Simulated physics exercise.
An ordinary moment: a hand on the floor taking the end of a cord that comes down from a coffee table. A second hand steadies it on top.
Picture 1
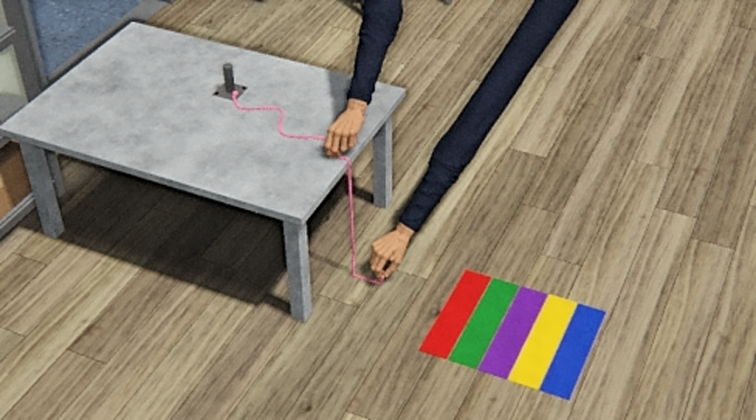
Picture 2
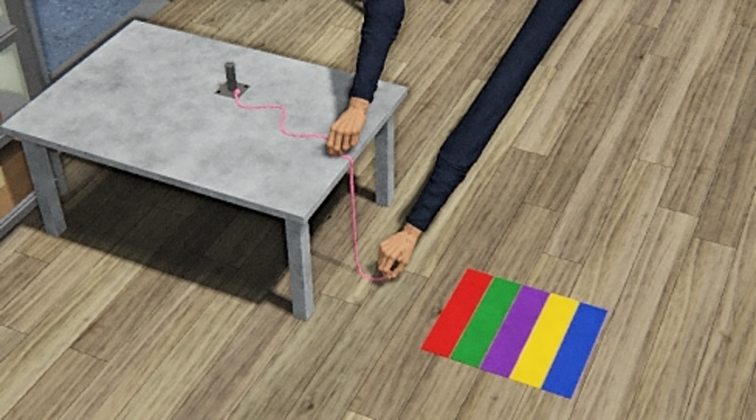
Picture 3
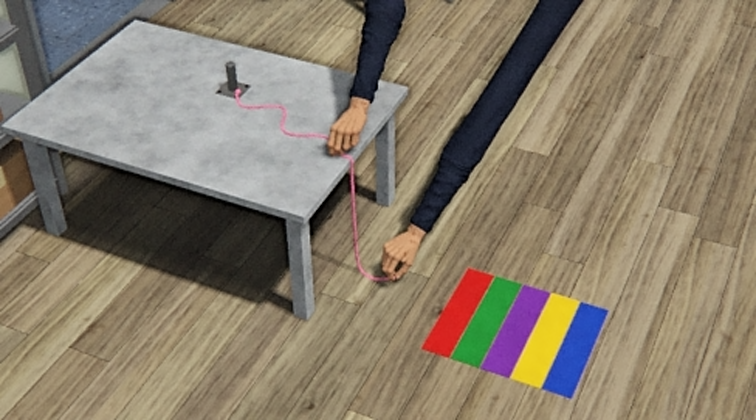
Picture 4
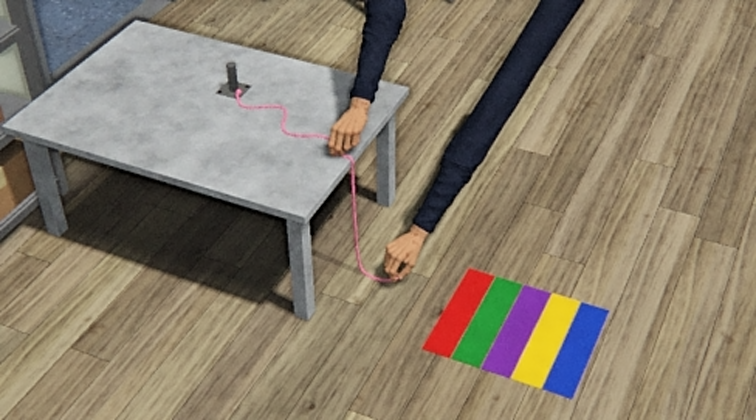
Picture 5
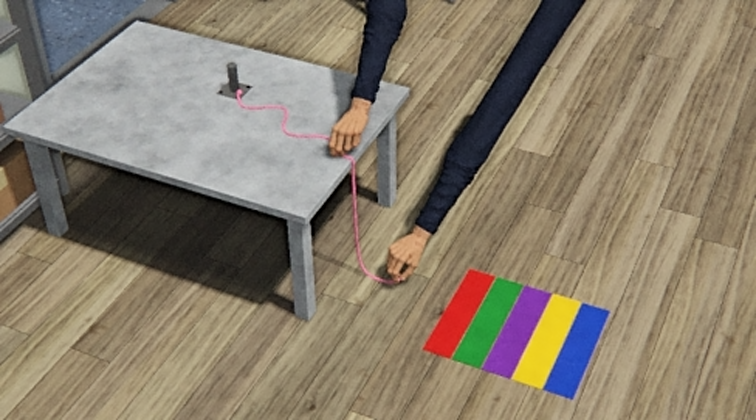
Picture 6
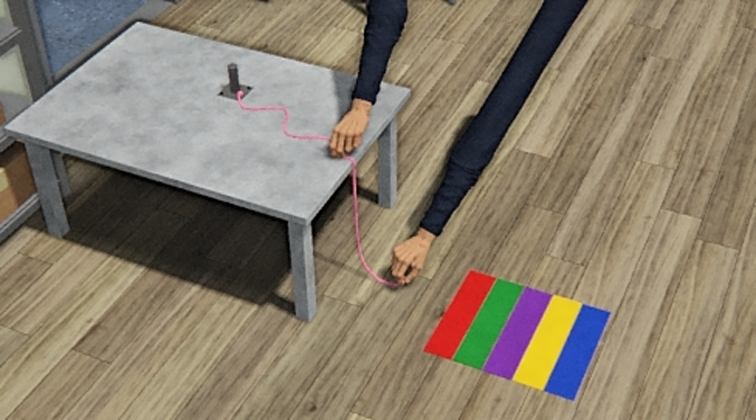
In this clip, one hand rests on a pink cord at the edge of a gray table while another, near the floor, holds the cord's hanging end and moves it slightly to the right, beside a multicolored striped panel.
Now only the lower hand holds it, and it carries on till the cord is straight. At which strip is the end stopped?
It halts on the purple strip.
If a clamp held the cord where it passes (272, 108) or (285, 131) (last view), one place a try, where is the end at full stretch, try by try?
The places are (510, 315) and (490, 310).
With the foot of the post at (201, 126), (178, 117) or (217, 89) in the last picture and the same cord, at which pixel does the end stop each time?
About (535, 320), (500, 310) and (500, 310).
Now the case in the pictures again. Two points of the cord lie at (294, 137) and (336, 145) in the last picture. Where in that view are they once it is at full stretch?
About (330, 138), and the other about (367, 160).
Soon after, end near (468, 302); over red.
After that, end near (505, 313); over green.
At the stop, end near (527, 320); over purple. Over purple.
